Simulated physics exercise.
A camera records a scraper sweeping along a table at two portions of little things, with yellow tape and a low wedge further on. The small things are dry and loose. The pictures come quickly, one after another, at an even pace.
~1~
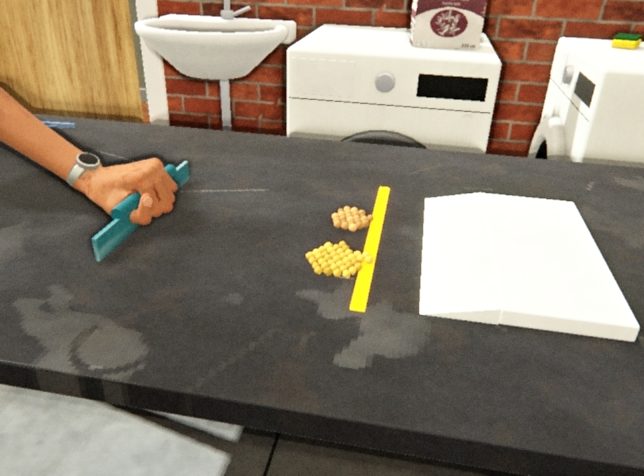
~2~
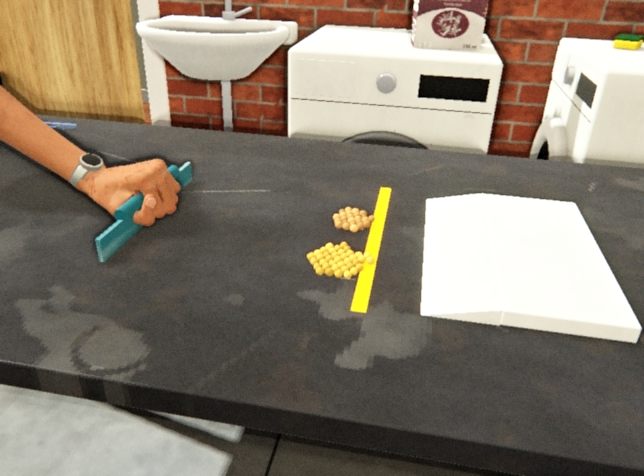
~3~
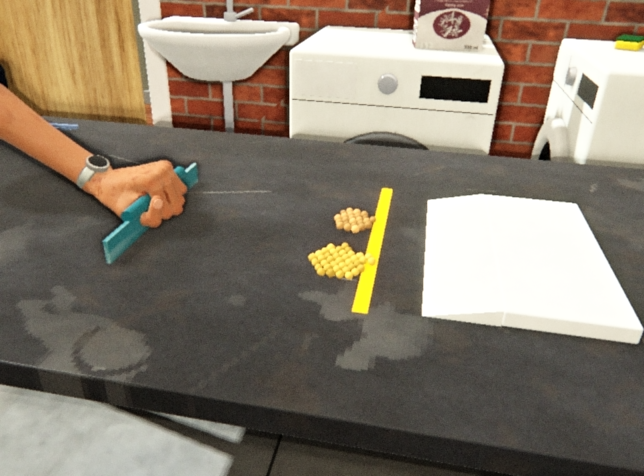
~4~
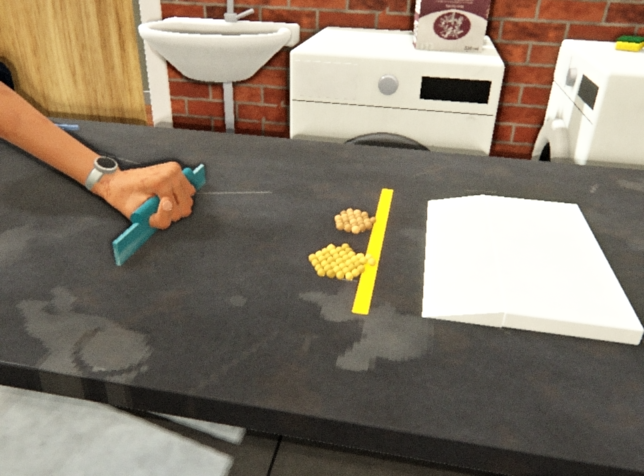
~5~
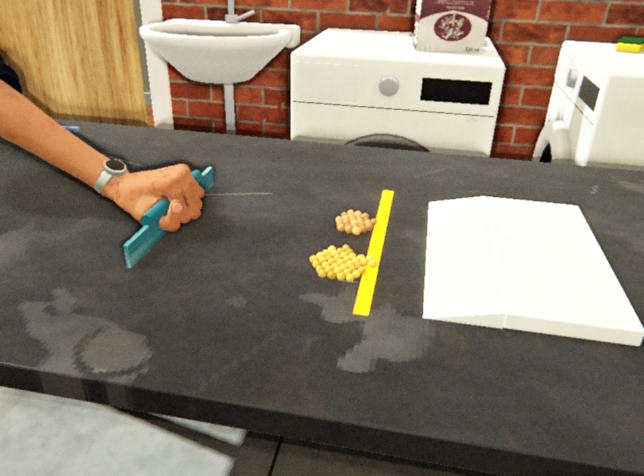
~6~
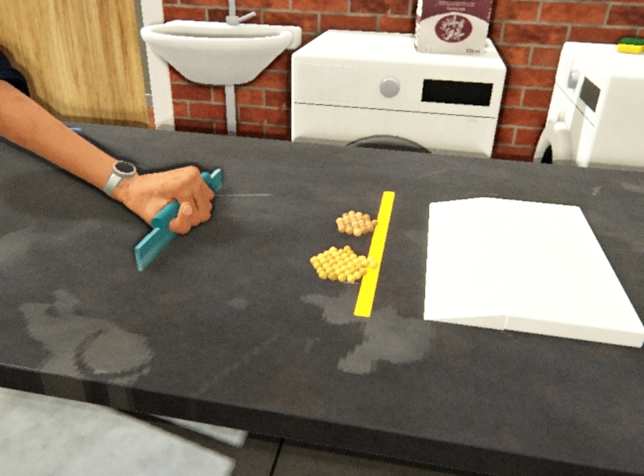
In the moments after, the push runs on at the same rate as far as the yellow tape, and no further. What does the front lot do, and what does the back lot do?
The front lot? It stays below the top. The Back lot? It stays below the top.
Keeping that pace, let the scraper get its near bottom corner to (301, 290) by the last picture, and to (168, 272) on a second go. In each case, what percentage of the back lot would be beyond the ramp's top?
100 % and then 0 %.
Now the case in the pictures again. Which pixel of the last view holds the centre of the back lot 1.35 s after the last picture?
Close to (403, 230).
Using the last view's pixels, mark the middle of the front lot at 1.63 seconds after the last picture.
(402, 272).
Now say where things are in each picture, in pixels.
Scraper (104, 242), at rest; yellow tape (384, 192); top of the ramp (500, 299); front lot (337, 260), some puffed corn balls; back lot (350, 220), a few round wooden beads, in the first frame.
Scraper (108, 242); back lot (352, 221), in the second frame.
Scraper (115, 244); front lot (340, 261), in the third frame.
Scraper (125, 246); back lot (353, 223), in the fourth frame.
Scraper (135, 248); front lot (341, 263), in the fifth frame.
Scraper (146, 251); yellow tape (388, 197); top of the ramp (505, 304); front lot (342, 265); back lot (355, 225), in the sixth frame.
Then, 0.67 s later than the last frame, scraper still moving, near (286, 214); front lot every one short of the ramp; back lot every one short of the ramp.
Then, 1.35 s later than the last frame, scraper stopped at the yellow tape; front lot just a few on the ramp, almost all short of the ramp; back lot every one short of the ramp.
Then, 1.63 s later than the last frame, scraper stopped at the yellow tape; front lot just a few on the ramp, almost all short of the ramp; back lot about a tenth on the ramp, almost all short of the ramp.
When it is over, scraper stopped at the yellow tape; front lot not one past the top, just a few on the ramp, almost all short of the ramp; back lot not one past the top, every one short of the ramp.
